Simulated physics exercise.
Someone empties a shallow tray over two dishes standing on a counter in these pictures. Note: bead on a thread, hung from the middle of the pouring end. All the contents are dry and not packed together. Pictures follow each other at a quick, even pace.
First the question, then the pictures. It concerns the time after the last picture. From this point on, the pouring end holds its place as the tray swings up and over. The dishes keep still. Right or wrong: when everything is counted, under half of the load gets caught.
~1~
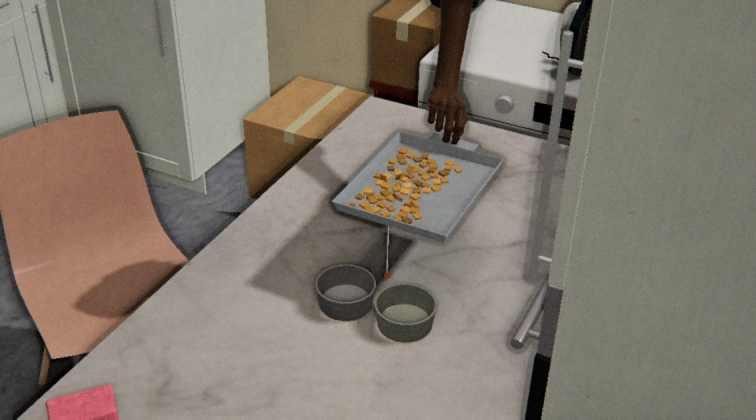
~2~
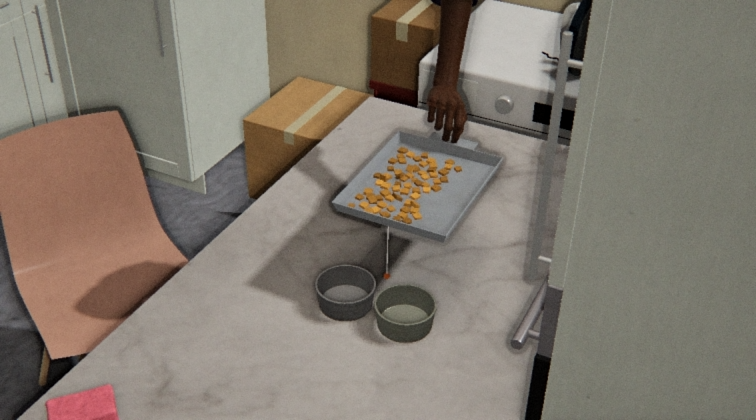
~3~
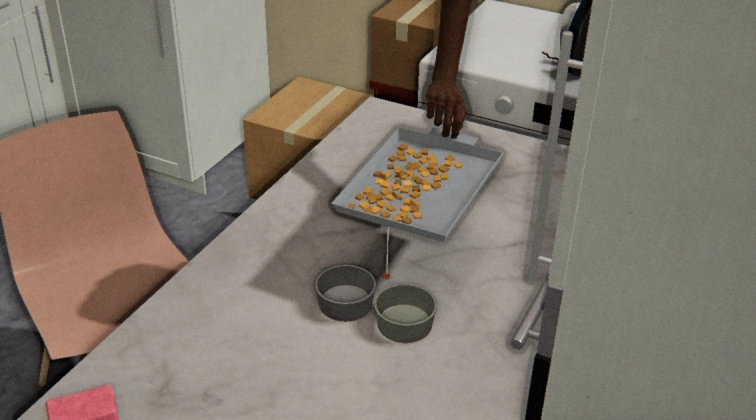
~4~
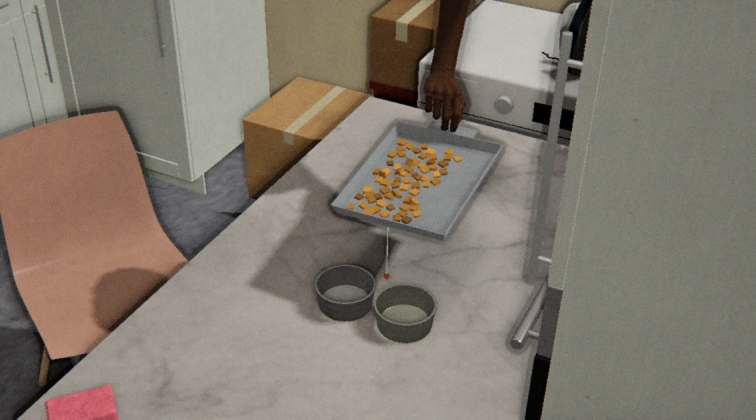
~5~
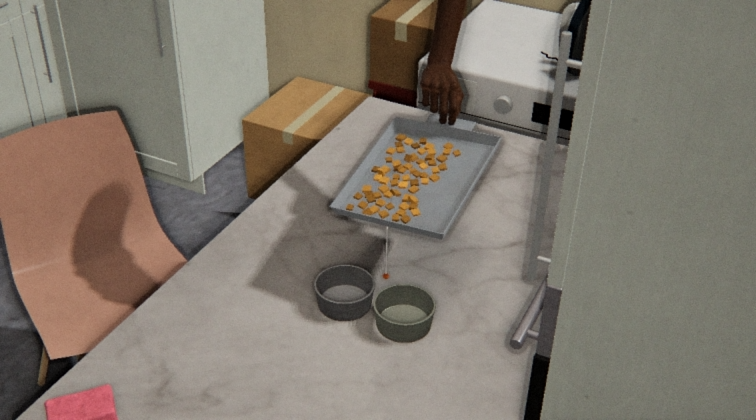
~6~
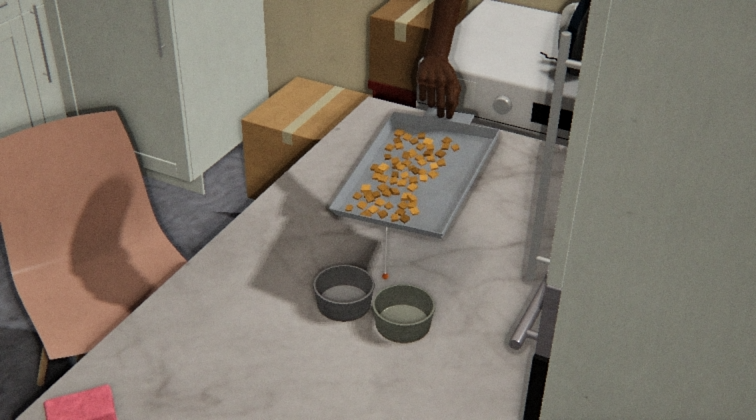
Wrong.
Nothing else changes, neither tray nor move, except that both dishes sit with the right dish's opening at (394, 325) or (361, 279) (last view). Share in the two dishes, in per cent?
About 10 and 70 per cent respectively.
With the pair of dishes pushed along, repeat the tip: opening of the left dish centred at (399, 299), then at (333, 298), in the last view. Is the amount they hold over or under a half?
The pair would catch the lesser share the first time and the lesser share the second time.
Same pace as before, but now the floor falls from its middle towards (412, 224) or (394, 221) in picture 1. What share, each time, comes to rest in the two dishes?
The share is 70 per cent in the first and 80 per cent in the second.
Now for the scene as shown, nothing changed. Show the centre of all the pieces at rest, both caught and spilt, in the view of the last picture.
The centre comes to rest close to (336, 293).
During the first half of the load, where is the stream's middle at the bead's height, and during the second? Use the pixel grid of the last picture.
At about (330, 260), then at (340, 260).
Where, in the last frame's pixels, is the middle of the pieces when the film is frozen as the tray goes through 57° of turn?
Roughly at (362, 195).
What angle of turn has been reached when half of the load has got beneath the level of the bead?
Angle: Approx. 90 degrees.
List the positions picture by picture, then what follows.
In the first frame, corners of the pouring end at (338, 200) and (444, 232), level; middle of the load at (408, 186), cereal squares; left dish at (332, 309); right dish at (392, 330); bead on its thread at (387, 276).
In the second frame, corners of the pouring end at (337, 201) and (444, 233), level; middle of the load at (407, 186).
In the third frame, corners of the pouring end at (337, 202) and (444, 232), tipped barely, lowest at the left corner; middle of the load at (407, 184).
In the fourth frame, corners of the pouring end at (336, 203) and (443, 231), tipped a little, lowest at the left corner; middle of the load at (407, 181).
In the fifth frame, corners of the pouring end at (335, 205) and (441, 231), tipped a little, lowest at the left corner; middle of the load at (406, 178).
In the sixth frame, corners of the pouring end at (334, 206) and (440, 230), tipped a little, lowest at the left corner; middle of the load at (405, 176); left dish at (330, 309); right dish at (391, 330).
Soon after the last picture, tray tipped steeply; all on the tray.
A little later, tray tipped right over; about a quarter on the tray; about a third in the left dish; a small part outside both; about a quarter in the air.
Later still, tray tipped past a quarter turn; about two thirds in the left dish; about a third outside both.
At rest, tray tipped past a quarter turn; none in the right dish; about two thirds in the left dish; about a third outside both.
